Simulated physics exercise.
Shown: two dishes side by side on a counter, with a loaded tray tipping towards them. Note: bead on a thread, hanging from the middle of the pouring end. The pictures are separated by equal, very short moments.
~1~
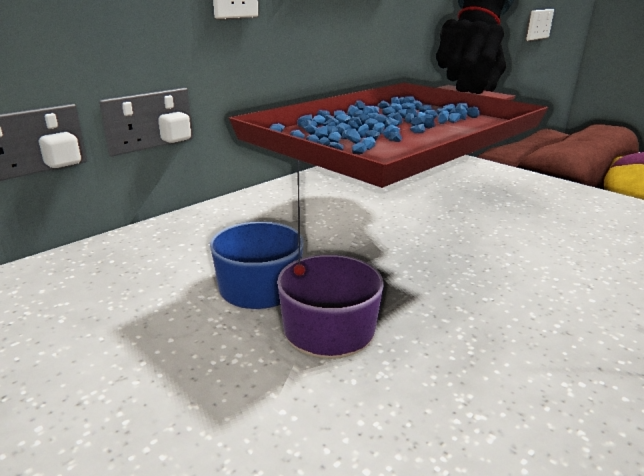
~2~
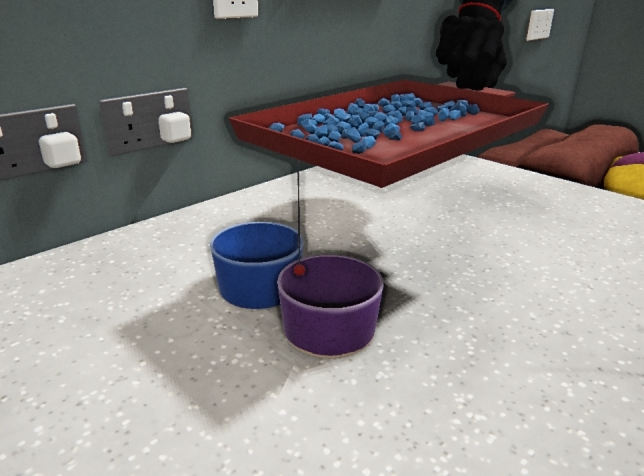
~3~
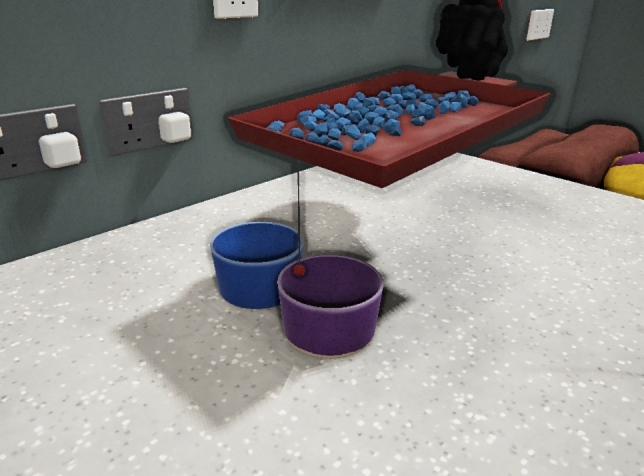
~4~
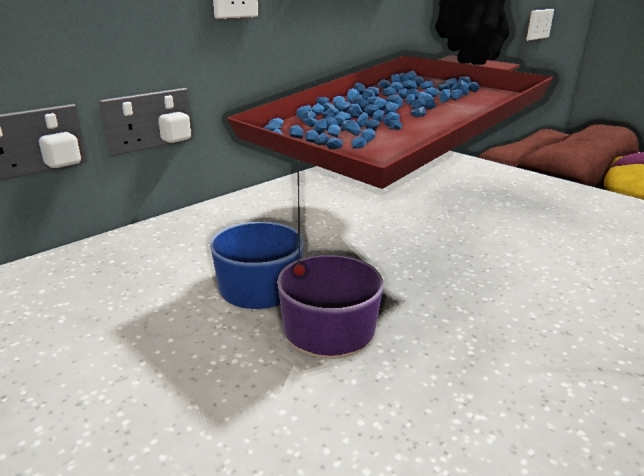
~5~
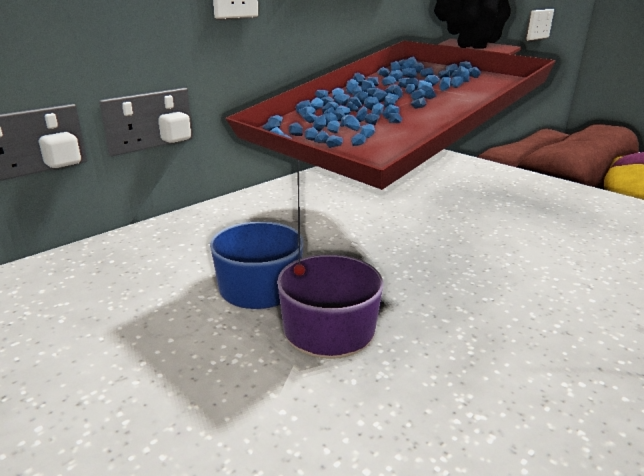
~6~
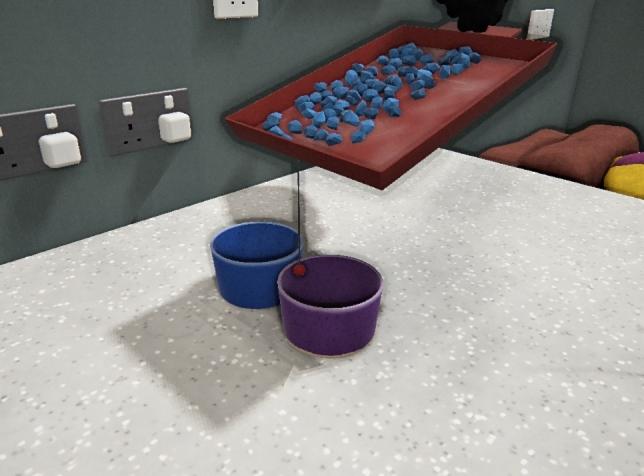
At first, a dark gloved hand holds a red tray of small blue stones nearly level above a blue dish and a purple dish on a speckled counter. The hand then raises the far end, tilting the tray gradually more towards the dishes, while the stones stay on it and the dishes remain still.
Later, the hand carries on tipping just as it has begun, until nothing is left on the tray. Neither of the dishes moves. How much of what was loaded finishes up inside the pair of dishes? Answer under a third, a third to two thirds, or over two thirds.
Inside the pair of dishes: Under a third.
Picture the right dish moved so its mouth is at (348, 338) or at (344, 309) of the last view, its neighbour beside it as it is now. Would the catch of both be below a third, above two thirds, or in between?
Try 1 - above two thirds; try 2 - under a third.
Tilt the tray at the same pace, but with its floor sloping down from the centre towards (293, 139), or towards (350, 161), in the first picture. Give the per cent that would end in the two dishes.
About 50 % and 0 %.
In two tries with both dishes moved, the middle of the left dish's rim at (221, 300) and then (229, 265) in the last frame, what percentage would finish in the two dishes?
Roughly 90% first, roughly 60% second.
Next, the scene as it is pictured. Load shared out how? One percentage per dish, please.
About 0 % ends in the left dish and about 0 % in the right dish.
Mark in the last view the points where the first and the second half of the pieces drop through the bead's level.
At (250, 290) for the first part, then at (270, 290) for the others.
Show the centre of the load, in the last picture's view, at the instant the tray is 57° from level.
In the last view, the load is centred close to (296, 131).
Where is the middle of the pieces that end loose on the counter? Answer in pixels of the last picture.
It centres at roughly (249, 378).
Just after the last frame, tray tipped steeply; almost all on the tray; just a few in the air.
A moment on, tray tipped right over; roughly two thirds on the tray; roughly a quarter outside both; roughly a quarter in the air.
Further on, tray tipped past a quarter turn; every one outside both.
When it is over, tray tipped past a quarter turn; not one in the right dish; not one in the left dish; every one outside both.
